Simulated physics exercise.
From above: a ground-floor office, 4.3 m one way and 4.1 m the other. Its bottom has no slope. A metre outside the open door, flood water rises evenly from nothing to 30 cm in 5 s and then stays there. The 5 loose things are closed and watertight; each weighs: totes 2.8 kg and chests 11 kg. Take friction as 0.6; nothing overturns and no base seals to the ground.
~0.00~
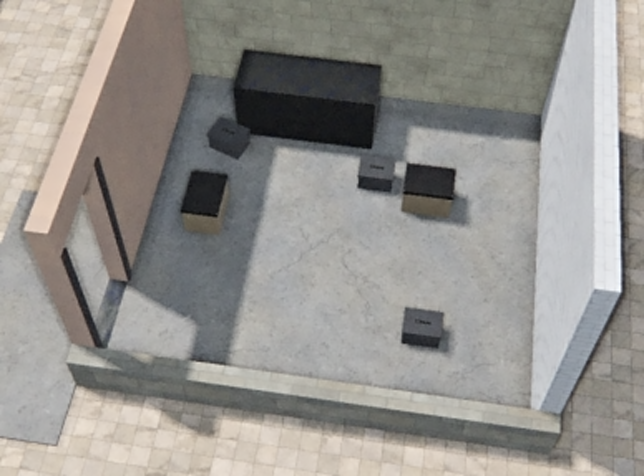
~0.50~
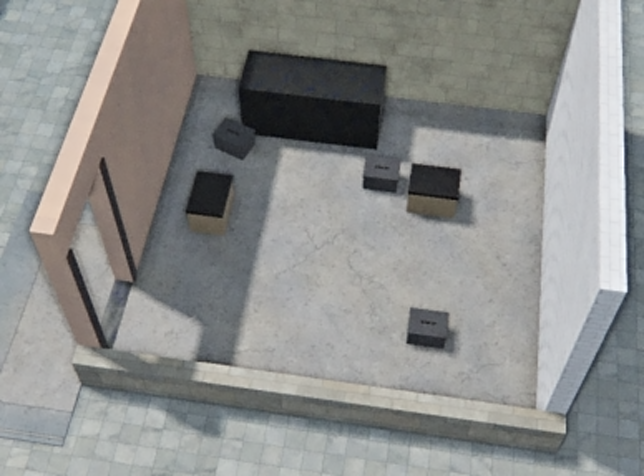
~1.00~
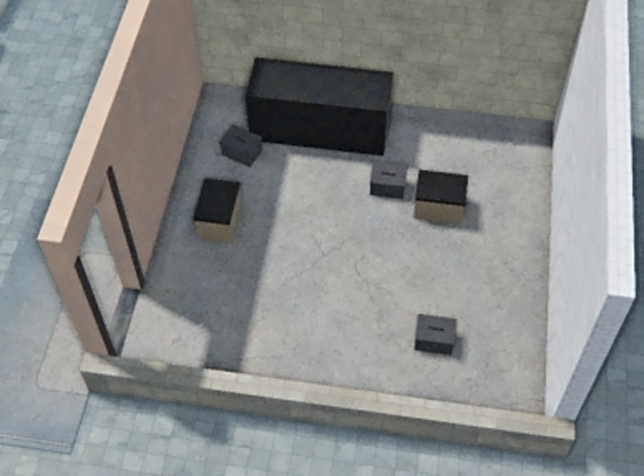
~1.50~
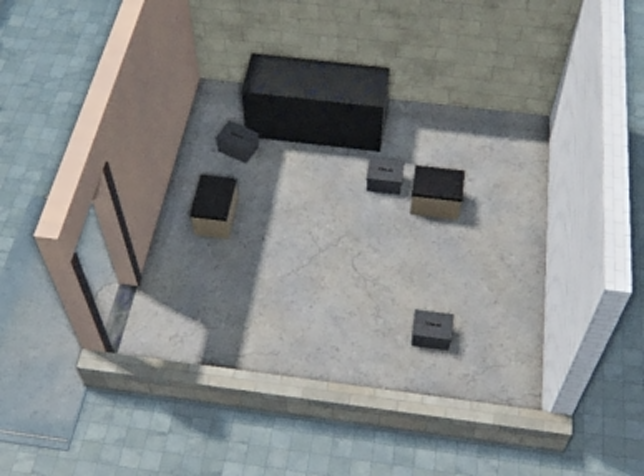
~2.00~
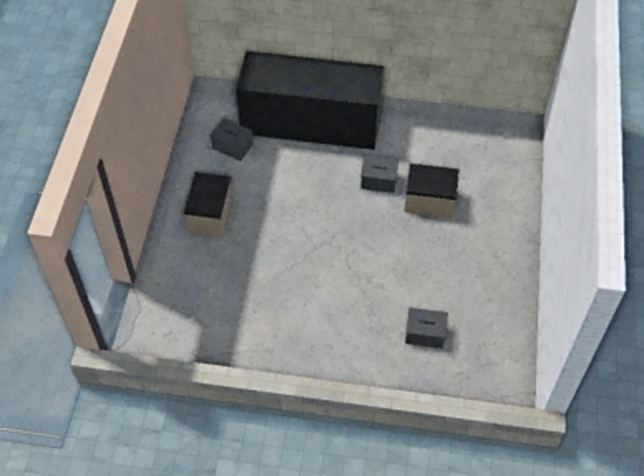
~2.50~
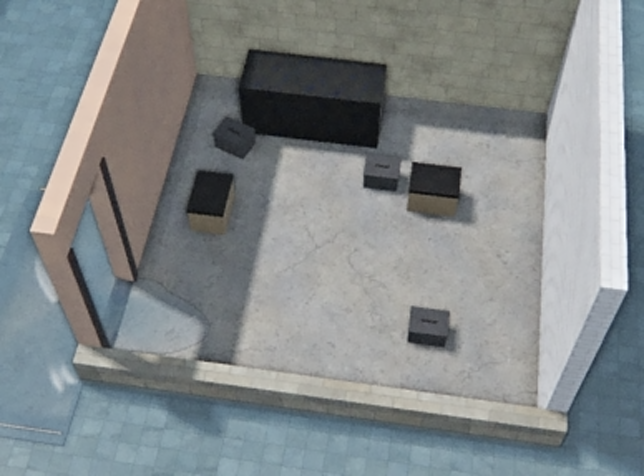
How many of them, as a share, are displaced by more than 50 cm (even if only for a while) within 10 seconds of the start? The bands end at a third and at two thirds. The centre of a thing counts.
It is from one to two thirds.
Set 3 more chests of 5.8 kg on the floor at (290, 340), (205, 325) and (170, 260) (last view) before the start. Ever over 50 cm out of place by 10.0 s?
In that order: Over, more, short of it.
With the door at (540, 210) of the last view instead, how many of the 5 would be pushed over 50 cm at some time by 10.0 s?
Then 4.
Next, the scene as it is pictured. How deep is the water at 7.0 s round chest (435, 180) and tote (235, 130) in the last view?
About 4 and 0 cm.
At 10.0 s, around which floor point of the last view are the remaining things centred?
At about (346, 143).
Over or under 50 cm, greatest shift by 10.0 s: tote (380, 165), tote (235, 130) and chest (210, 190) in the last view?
In turn: Past it, under, under.
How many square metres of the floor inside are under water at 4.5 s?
Roughly 6.5 m2.
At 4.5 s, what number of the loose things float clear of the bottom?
I count 0.
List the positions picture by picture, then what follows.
A tote at (423, 322) rests on the ground; a chest at (204, 192) rests on the ground; 0.0 m2 under water; 0 of 5 have shifted, in the first frame.
A tote at (428, 323), on the bottom; a chest at (210, 193), on the bottom; water covers 0.0 m2; 0 of 5 have shifted, in the second frame.
A tote at (436, 329) rests on the ground; a chest at (217, 200) rests on the ground; 0.0 m2 under water; 0 of 5 have shifted, in the third frame.
A tote at (433, 324) rests on the ground; a chest at (213, 196) rests on the ground; water covers 0.0 m2; 0 of 5 have shifted, in the fourth frame.
A tote at (427, 322), on the bottom; a chest at (208, 194), on the bottom; water covers 0.1 m2; 0 of 5 have shifted, in the fifth frame.
A tote at (429, 321), on the bottom; a chest at (210, 192), on the bottom; water covers 0.6 m2; 0 of 5 have shifted, in the sixth frame.
After 3.5 s 0 of 5 are over 50 cm from their spots; 0 afloat.
After 4.5 s 0 of 5 are over 50 cm from their spots; 0 afloat.
After 7.0 s 1 of 5 are over 50 cm from their spots; 1 afloat.
After 10.0 s 3 of 5 are over 50 cm from their spots, and 3 have been at some point; 3 afloat.
